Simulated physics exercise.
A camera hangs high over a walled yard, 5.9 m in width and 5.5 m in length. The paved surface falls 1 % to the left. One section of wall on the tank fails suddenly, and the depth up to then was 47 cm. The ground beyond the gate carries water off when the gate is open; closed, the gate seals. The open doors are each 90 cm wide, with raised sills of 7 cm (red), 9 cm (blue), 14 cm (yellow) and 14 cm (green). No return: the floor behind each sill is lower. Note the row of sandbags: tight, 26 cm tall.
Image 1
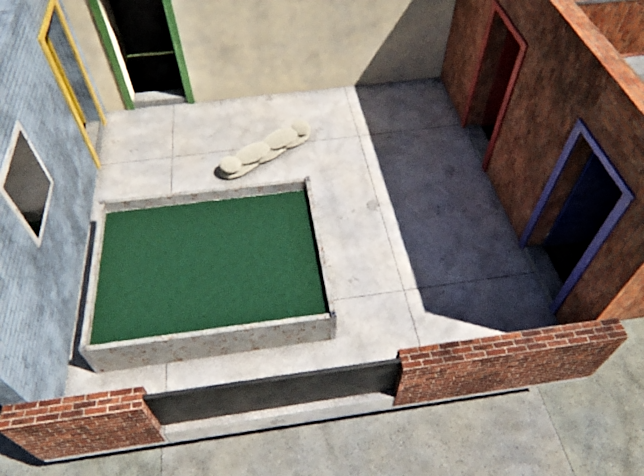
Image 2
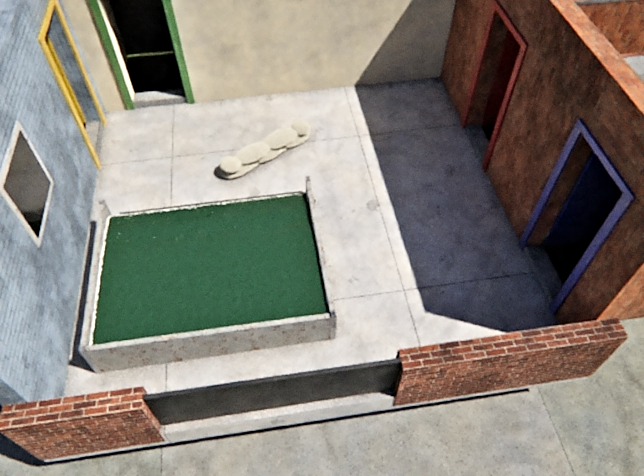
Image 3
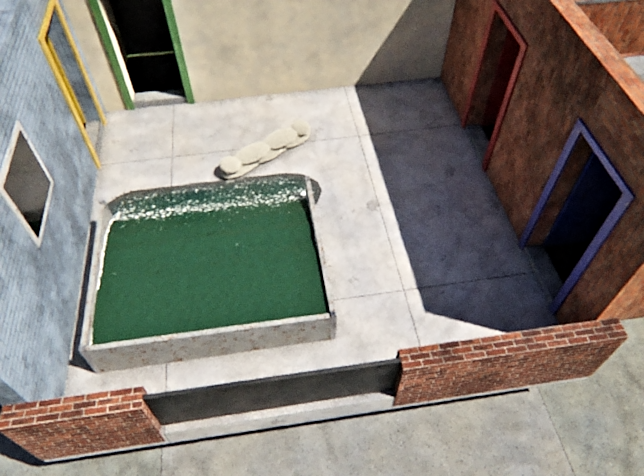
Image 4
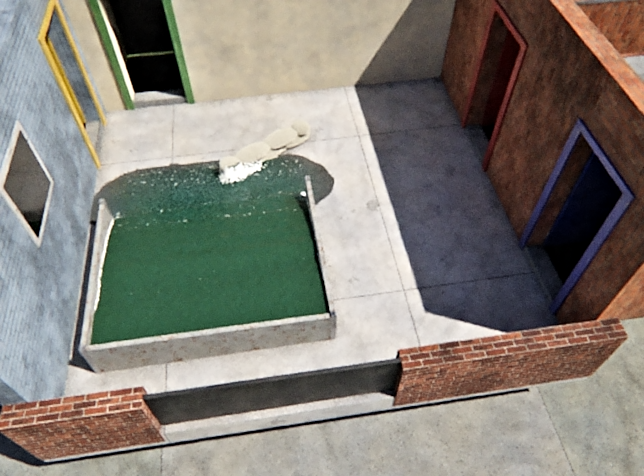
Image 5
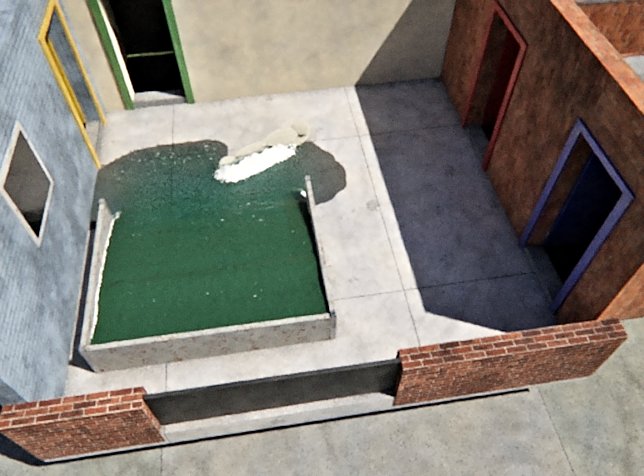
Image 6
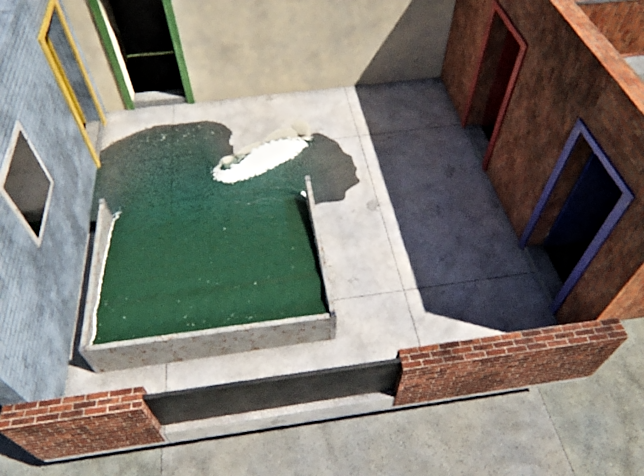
Green water sits still in a low-walled tank in a paved yard, then breaks out as the tank's far wall gives way. It foams across the pale paving, meets a short row of sandbags, and spreads around both ends in a dark, widening sheet toward the back wall.
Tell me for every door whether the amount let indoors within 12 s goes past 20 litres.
In the end at the red door the limit will be broken, at the blue door the limit will hold, at the yellow door the limit will be broken, at the green door the limit will be broken.
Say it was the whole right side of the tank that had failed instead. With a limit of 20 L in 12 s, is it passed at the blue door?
Blue: Exceeds.
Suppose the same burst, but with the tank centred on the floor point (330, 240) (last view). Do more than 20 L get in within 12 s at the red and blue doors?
Relative to the limit, red is beyond it and blue is within it.
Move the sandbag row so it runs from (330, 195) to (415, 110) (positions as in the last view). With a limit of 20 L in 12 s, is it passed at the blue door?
Limit check - blue: Pass, within.
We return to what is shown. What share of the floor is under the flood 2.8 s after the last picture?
Roughly 60 % of the floor.
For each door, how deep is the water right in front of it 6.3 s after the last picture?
Measured in centimetres, the red door gives 10, the blue door 4, the yellow door 11 and the green door 10.
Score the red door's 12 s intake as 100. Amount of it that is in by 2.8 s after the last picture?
Fraction in by then: Around 30 per cent.
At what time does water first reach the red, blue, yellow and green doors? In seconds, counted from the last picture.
Red = 1.4 s, blue = 3.0 s, yellow = 0.1 s, green = 0.2 s.
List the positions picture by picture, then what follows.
Still water, 47 cm deep, in the tank at (210, 258), in the first frame.
Water pours out on the tank's far side and has run 1.4 m, to a hidden place; typically 9 cm deep outside, 47 cm at the tank's back, in the second frame.
Water pours out on the tank's far side and has run 1.5 m, to a hidden place; typically 10 cm deep outside, 47 cm at the tank's back, in the third frame.
Water pours out on the tank's far side and has run 1.8 m, to (319, 171); typically 9 cm deep outside, 47 cm at the tank's back, in the fourth frame.
Water pours out on the tank's far side and has run 2.1 m, to (98, 178); typically 7 cm deep outside, 47 cm at the tank's back, in the fifth frame.
The front is at (133, 138), 2.3 m from the gap on the tank's far side; 5.4 m2 of floor is under water; 43 cm left at the back of the tank, in the sixth frame.
Then, 0.7 s after the last picture water covers 35 % of the floor and is deepest (34 cm) near (240, 181); red door not reached, blue door not reached, yellow door 11 cm at the sill, 0 L in, green door 28 cm at the sill, 9 L in.
Then, 1.5 s after the last picture water covers 50 % of the floor and is deepest (39 cm) near (107, 113); red door 1 cm at the sill, 0 L in, blue door not reached, yellow door 26 cm at the sill, 5 L in, green door 33 cm at the sill, 71 L in.
Then, 2.8 s after the last picture water covers 60 % of the floor and is deepest (26 cm) near (105, 127); red door 13 cm at the sill, 25 L in, blue door not reached, yellow door 25 cm at the sill, 75 L in, green door 24 cm at the sill, 166 L in.
Then, 6.3 s after the last picture water covers 90 % of the floor and is deepest (14 cm) near (63, 411); red door 10 cm at the sill, 73 L in, blue door 4 cm at the sill, 0 L in, yellow door 11 cm at the sill, 110 L in, green door 10 cm at the sill, 192 L in.
Then, 11.3 s after the last picture water covers 95 % of the floor and is deepest (17 cm) near (61, 427); red door 4 cm at the sill, 79 L in, blue door 10 cm at the sill, 0 L in, yellow door 8 cm at the sill, 110 L in, green door 7 cm at the sill, 192 L in.
